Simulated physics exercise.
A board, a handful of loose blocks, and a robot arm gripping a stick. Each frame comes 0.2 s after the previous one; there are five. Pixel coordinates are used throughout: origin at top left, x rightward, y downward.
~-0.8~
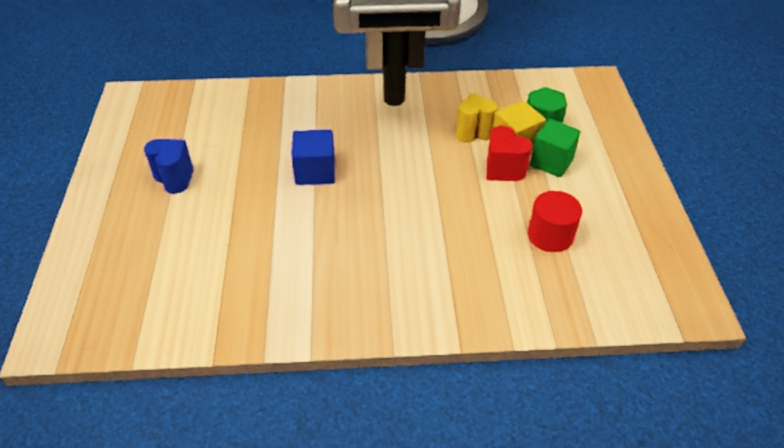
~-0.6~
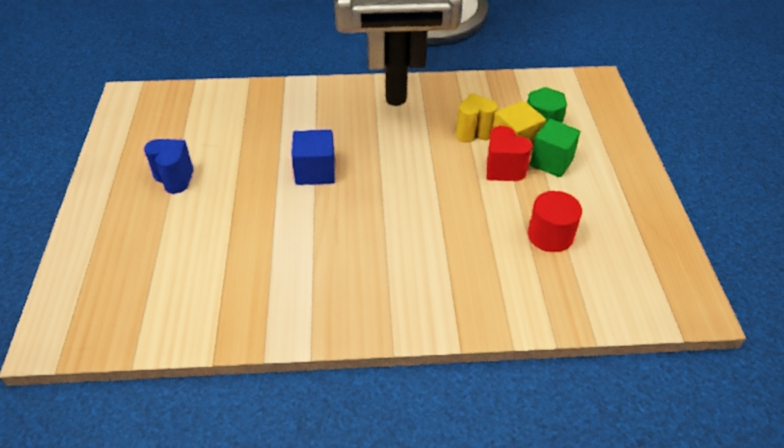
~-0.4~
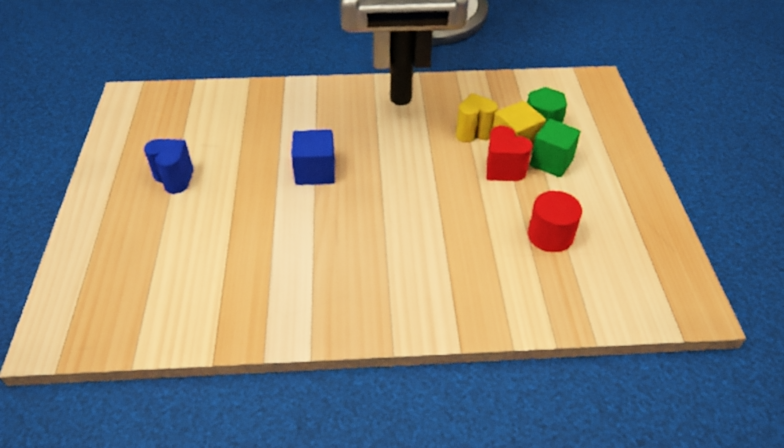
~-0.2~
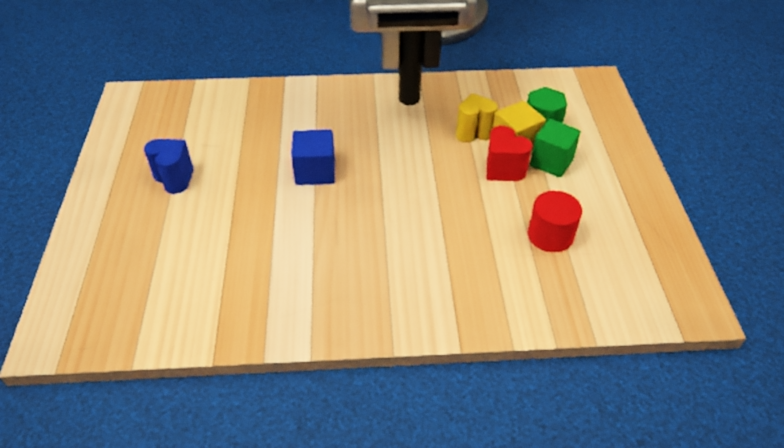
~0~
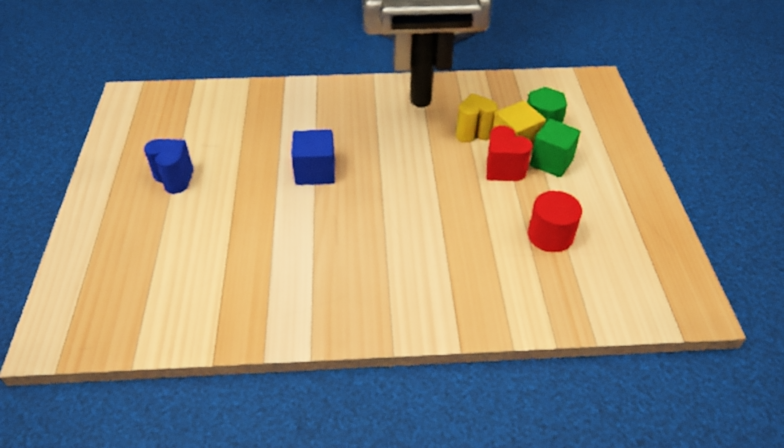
A board of pale and tan wooden strips lies on a blue surface, seen from above at an angle by a still camera. Two blue blocks sit to the left, while yellow, green and red blocks cluster at the upper right, with a red cylinder below them. At the top edge, a robot arm holding a dark stick slides slightly rightward, and the blocks stay still.
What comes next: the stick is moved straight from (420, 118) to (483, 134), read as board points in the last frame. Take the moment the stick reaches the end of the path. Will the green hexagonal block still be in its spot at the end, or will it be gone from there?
At the moment the path ends, the green hexagonal block still stands where it did.
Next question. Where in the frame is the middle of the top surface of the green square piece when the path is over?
Its top centre is at about (583, 138).
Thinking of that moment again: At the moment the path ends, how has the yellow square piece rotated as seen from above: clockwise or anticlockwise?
Looking from above, the answer is counterclockwise.
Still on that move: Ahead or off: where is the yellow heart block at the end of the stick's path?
Ahead of the stick.
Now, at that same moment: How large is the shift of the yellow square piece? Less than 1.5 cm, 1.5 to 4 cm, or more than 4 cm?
I'd go with 1.5 to 4 cm for this block.
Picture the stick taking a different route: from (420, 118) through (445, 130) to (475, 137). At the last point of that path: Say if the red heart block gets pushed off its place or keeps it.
The block you're asking about stays where it is.
On the path given first. Halfway along, stick at (453, 110); nothing pushed yet.
At the end, stick at (486, 118); yellow heart block at (508, 118), turned 30° clockwise; yellow square piece at (546, 129), turned 30° anticlockwise; green hexagonal block in place; green square piece at (583, 138).
